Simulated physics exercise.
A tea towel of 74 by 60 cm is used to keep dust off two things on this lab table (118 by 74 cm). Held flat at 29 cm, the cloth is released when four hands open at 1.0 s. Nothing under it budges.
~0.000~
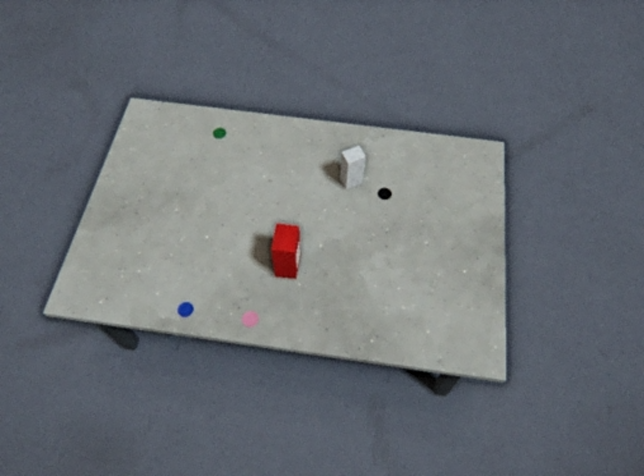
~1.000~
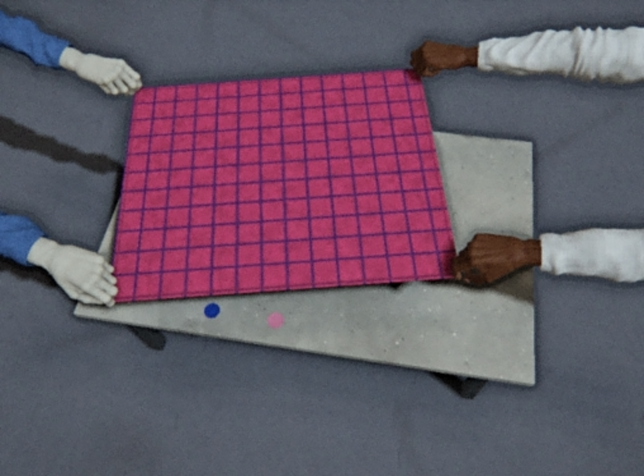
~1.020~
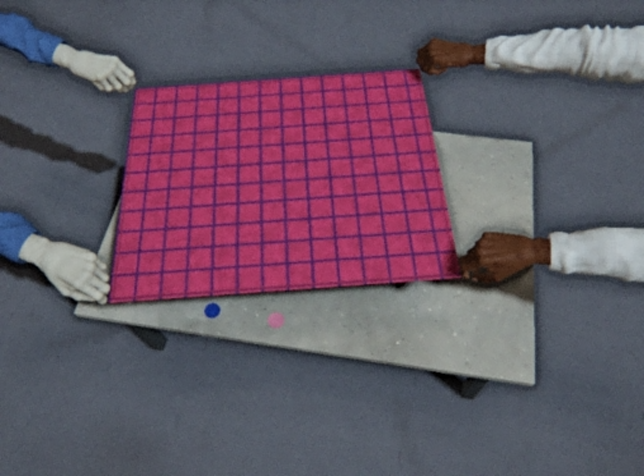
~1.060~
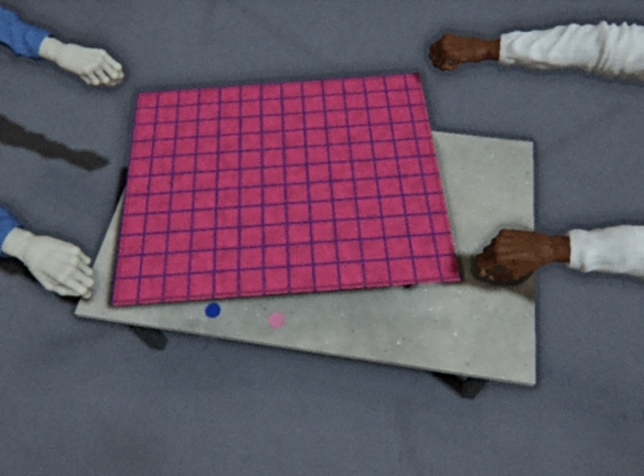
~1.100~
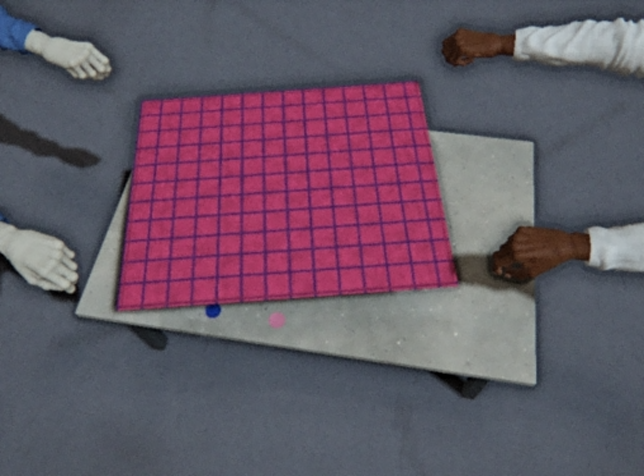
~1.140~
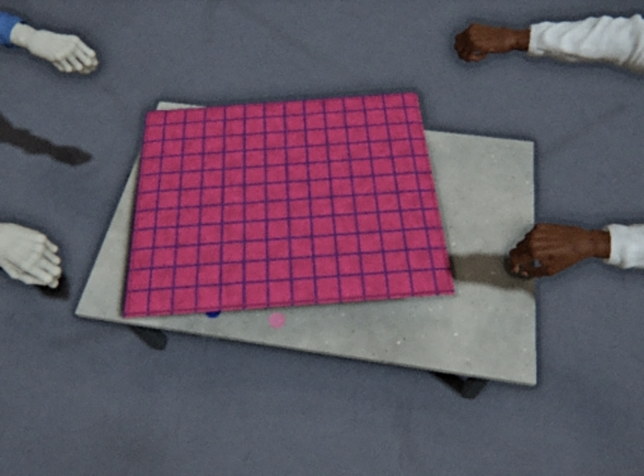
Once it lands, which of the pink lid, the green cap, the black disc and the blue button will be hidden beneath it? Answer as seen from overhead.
The pink lid will be hidden, the green cap will still be visible, the black disc will still be visible, the blue button will be hidden.
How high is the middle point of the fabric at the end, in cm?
Height: Approx. 9 cm.
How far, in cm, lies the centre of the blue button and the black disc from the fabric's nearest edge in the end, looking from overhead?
About 8 cm, 2 cm.
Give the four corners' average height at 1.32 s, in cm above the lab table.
Mean corner height at that time: Approx. 0 cm.
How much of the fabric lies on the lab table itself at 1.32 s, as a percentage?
Roughly 30 per cent.
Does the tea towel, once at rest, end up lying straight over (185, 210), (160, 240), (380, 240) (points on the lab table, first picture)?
Check, spot by spot: Overlapped / overlapped / clear.
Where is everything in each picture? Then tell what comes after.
Shows, pink lid (250, 319); green cap (219, 133); black disc (385, 193); blue button (185, 309); red box (285, 237), 16 cm tall; white block (354, 154), 13 cm tall, in the first frame.
Shows, tea towel corners (107, 302) (135, 88) (419, 68) (461, 277); highest point 29 cm, lowest 29 cm, in the second frame.
Shows, tea towel corners (108, 303) (136, 89); highest point 29 cm, lowest 29 cm, in the third frame.
Shows, tea towel corners (111, 305) (138, 93); highest point 27 cm, lowest 27 cm, in the fourth frame.
Shows, tea towel corners (117, 311) (142, 101); highest point 24 cm, lowest 24 cm, in the fifth frame.
Shows, tea towel corners (124, 318) (147, 113) (416, 93) (454, 294); highest point 21 cm, lowest 20 cm, in the sixth frame.
By 1.3 s, 30 % of it is down, spanning 75 by 68 cm, above blue button, pink lid.
By 1.5 s, 35 % of it is down, spanning 72 by 69 cm, above blue button, pink lid.
By 1.7 s, 35 % of it is down, spanning 73 by 69 cm, above blue button, pink lid.
By 1.9 s, 40 % of it is down, spanning 71 by 67 cm, above blue button, pink lid.
By 2.7 s, 40 % of it is down, spanning 70 by 68 cm, above blue button, pink lid.
